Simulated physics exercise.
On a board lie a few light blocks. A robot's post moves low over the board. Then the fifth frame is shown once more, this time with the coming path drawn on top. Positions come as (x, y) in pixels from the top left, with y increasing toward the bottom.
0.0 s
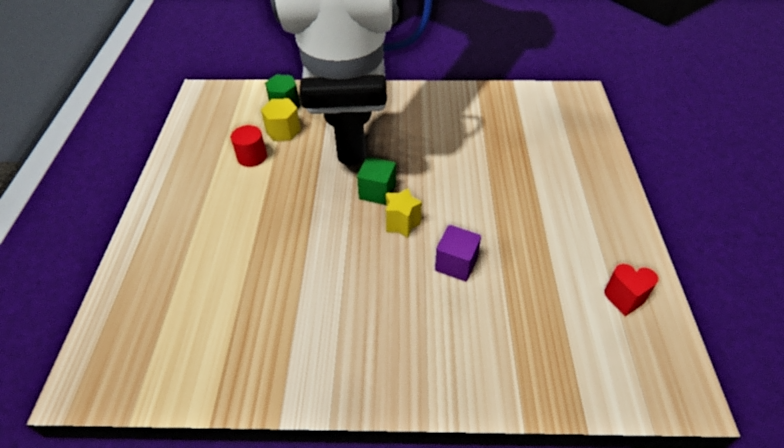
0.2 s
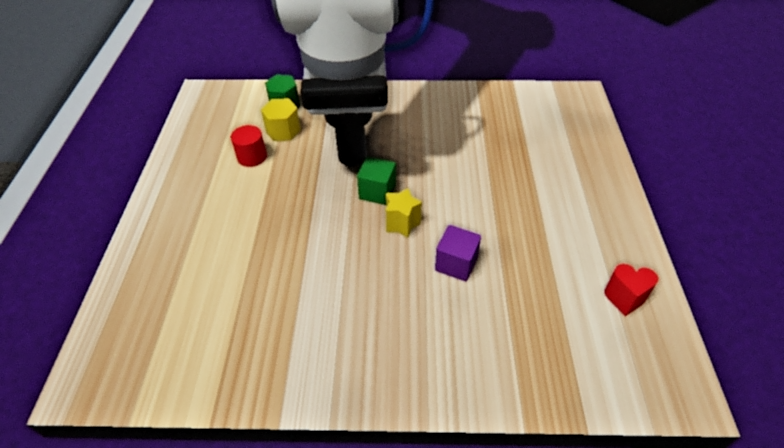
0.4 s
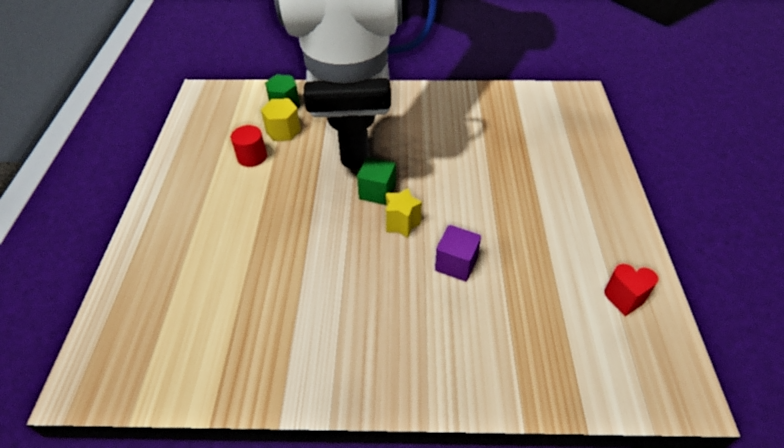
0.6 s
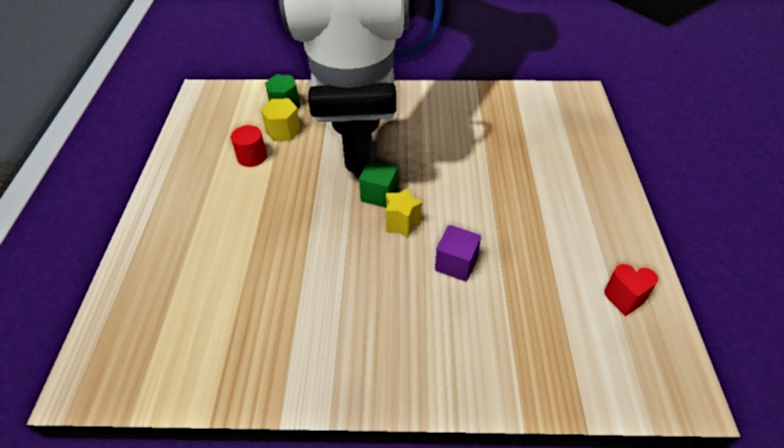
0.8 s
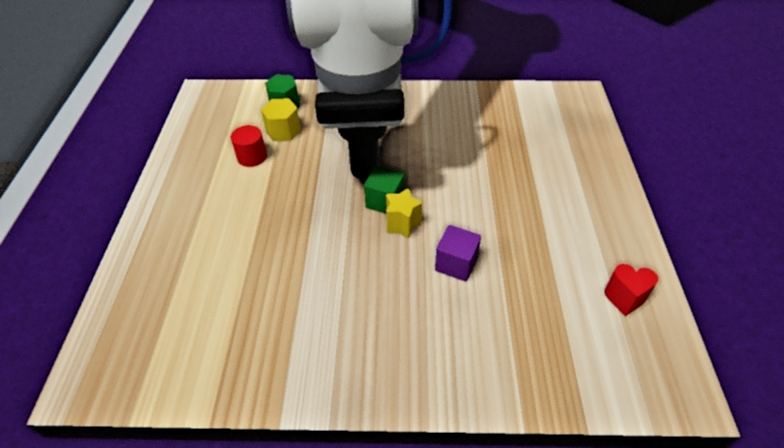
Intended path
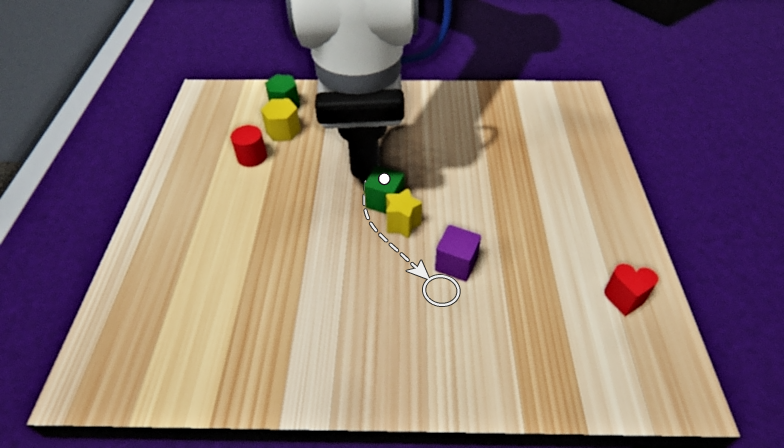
Robot arm's black post nudging a green cube slightly down and right toward a yellow star block on a wooden board.
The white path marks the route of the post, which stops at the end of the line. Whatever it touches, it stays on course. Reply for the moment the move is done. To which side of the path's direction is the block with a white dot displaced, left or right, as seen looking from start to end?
It's going to go left.
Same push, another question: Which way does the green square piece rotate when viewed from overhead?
Anticlockwise.
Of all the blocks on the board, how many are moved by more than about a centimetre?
The push moves three or more blocks more than 1 cm.
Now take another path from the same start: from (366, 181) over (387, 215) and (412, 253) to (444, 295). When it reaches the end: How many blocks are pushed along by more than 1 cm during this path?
Total: Three-plus.
The line goes from (366, 181) through (369, 219) and (401, 254) to (441, 290); the dot is on the green square piece.
The first path, step by step. One third of the way, post (368, 209); green square piece (397, 216), turned 25° anticlockwise; yellow star block (430, 227), turned 65° anticlockwise; purple square piece (463, 243).
Two thirds of the way, post (402, 244); green square piece (438, 248), turned 45° anticlockwise; yellow star block (475, 248), turned 85° anticlockwise; purple square piece (511, 256).
At the end, post (442, 280); green square piece (485, 276), turned 70° anticlockwise; yellow star block (516, 261), turned 115° anticlockwise; purple square piece (551, 255), turned 30° anticlockwise.
